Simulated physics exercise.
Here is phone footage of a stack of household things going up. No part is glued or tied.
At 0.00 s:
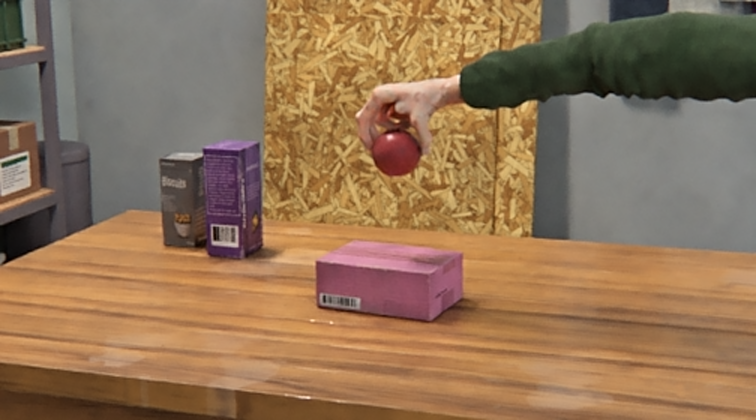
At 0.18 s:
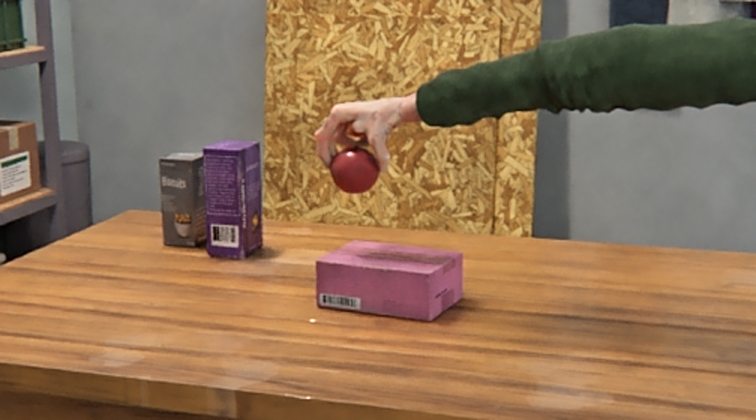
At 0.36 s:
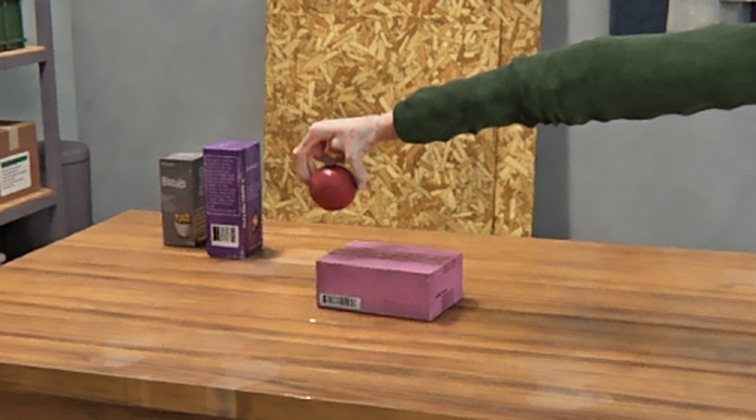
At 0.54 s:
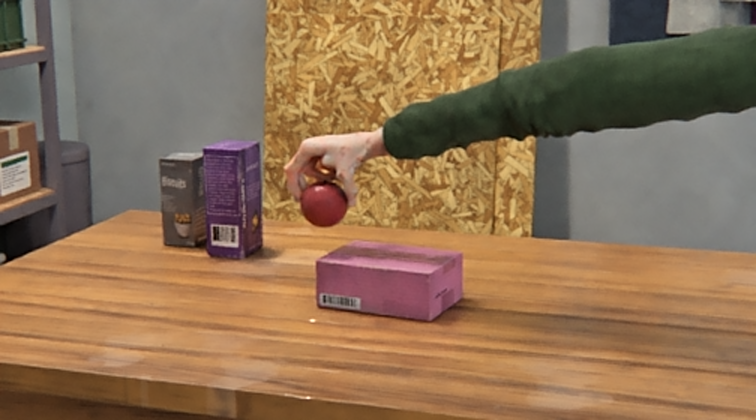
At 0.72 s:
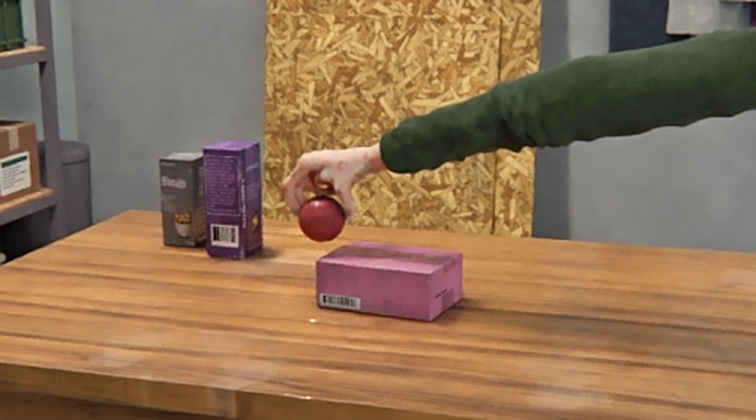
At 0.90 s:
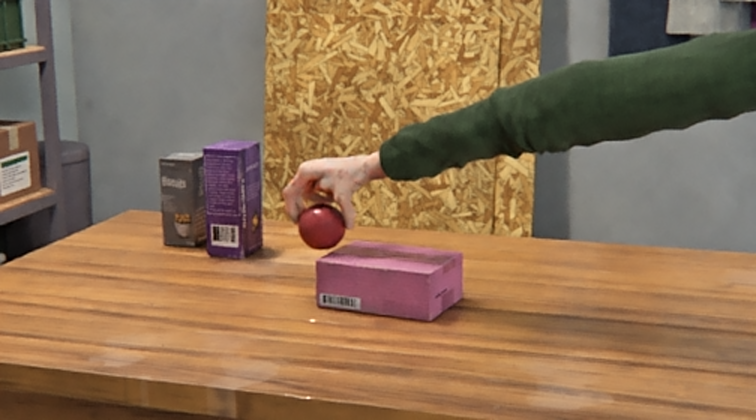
We see a hand in a green sleeve carry a red apple left and downward above a wooden table, then lower it more slowly near the pink box's left end, while the purple and grey cartons stay still.
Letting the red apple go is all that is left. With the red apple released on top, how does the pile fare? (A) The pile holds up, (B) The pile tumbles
(B) The pile tumbles.
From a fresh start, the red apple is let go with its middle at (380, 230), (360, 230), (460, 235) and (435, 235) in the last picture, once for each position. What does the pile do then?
Try one: It stands firm; try two: It stands firm; try three: It topples; try four: It stands firm.
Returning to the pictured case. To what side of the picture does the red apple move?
Well, it travels over to the left.
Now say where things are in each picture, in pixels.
The first picture shows coming down; red apple (397, 153); purple carton (234, 198).
The second picture shows coming down; red apple (355, 171); grey carton (185, 200).
The third picture shows coming down; red apple (333, 188); pink box (390, 279).
The fourth picture shows coming down; red apple (324, 204); purple carton (234, 198).
The fifth picture shows coming down; red apple (322, 218); grey carton (185, 200).
The sixth picture shows in place under the hand; red apple (322, 227); pink box (390, 279).
Around 1.20 s, red apple now fallen.
Around 1.30 s, things are still on the move.
Finally (2.1 s), fallen, red apple; the other 3 still in place. Final places as the last picture's camera would see them, red apple near (290, 270). The pile loses its balance.
